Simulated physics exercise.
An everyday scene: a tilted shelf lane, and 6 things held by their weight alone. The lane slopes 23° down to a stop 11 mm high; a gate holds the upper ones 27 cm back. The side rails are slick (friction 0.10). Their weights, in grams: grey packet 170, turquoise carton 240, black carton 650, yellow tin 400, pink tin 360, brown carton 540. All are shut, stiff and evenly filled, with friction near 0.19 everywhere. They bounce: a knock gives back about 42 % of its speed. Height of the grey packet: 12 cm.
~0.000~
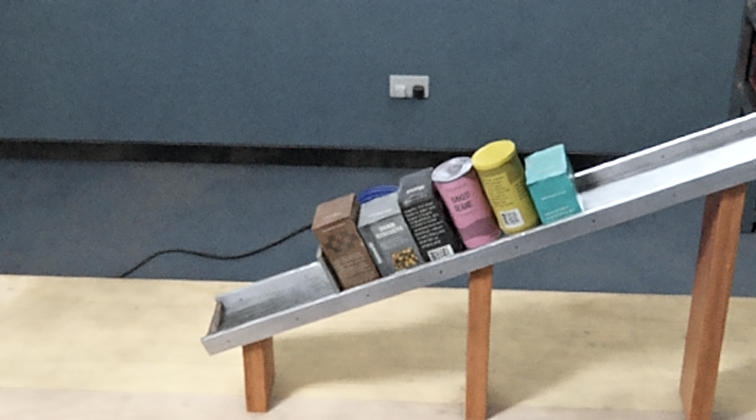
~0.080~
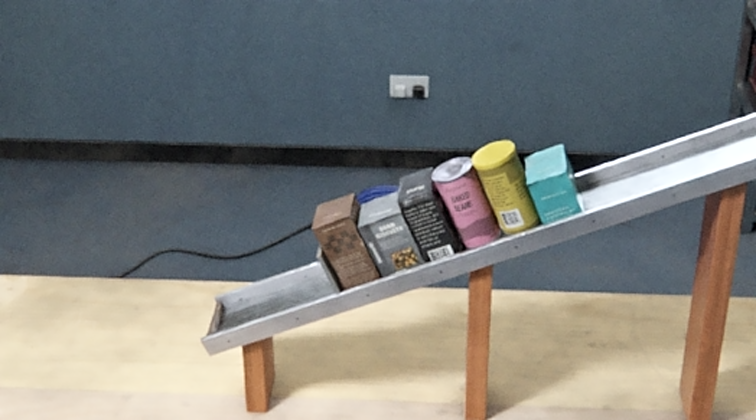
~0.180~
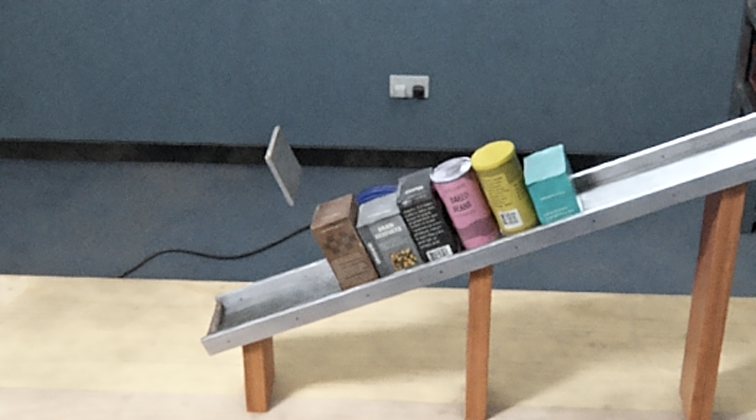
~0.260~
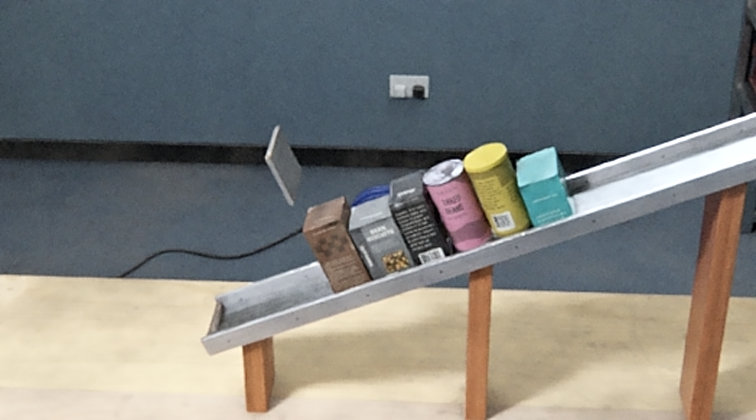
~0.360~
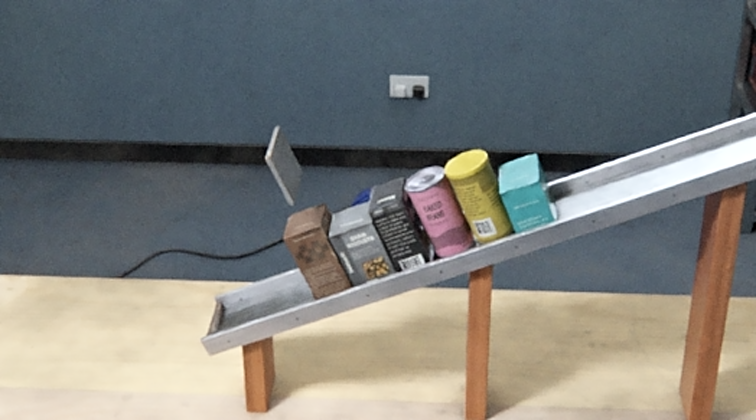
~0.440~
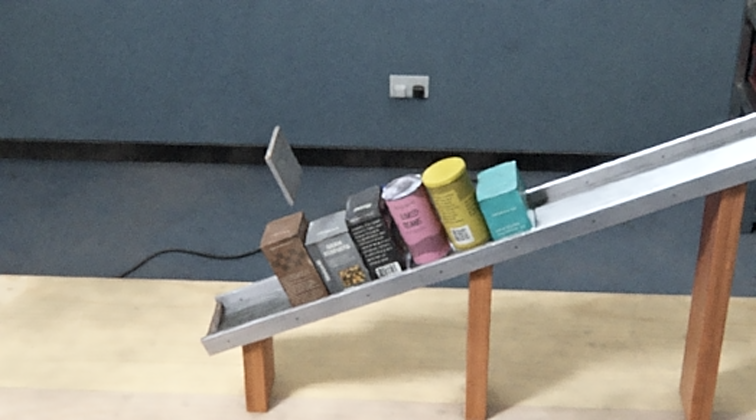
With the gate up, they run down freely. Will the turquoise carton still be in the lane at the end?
The turquoise carton is caught by the stop.
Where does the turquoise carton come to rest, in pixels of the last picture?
Around (234, 299).
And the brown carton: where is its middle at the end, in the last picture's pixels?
Around (89, 367).
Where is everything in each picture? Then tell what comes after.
In the first picture, gate shut; turquoise carton (555, 187); grey packet (393, 235).
In the second picture, yellow tin (508, 189); pink tin (467, 204).
In the third picture, leader 27 cm from the stop; brown carton (348, 244); grey packet (392, 236).
In the fourth picture, leader 25 cm from the stop; black carton (421, 220); yellow tin (500, 192).
In the fifth picture, leader 21 cm from the stop; brown carton (321, 253); pink tin (440, 213).
In the sixth picture, leader 17 cm from the stop; turquoise carton (506, 203); grey packet (342, 253).
By 0.64 s, turquoise carton near (422, 232).
By 1.14 s, grey packet and brown carton now over the stop; turquoise carton on its side near (383, 252); pink tin rocked 37° off its seat.
By 1.64 s, black carton and pink tin now over the stop; turquoise carton on its side near (268, 291).
By 3.24 s, yellow tin now over the stop; turquoise carton on its side near (234, 299).
When it is over (5.3 s), over the stop, grey packet, black carton, yellow tin, pink tin and brown carton; lying over in the lane, turquoise carton. In the last view, turquoise carton near (234, 299).
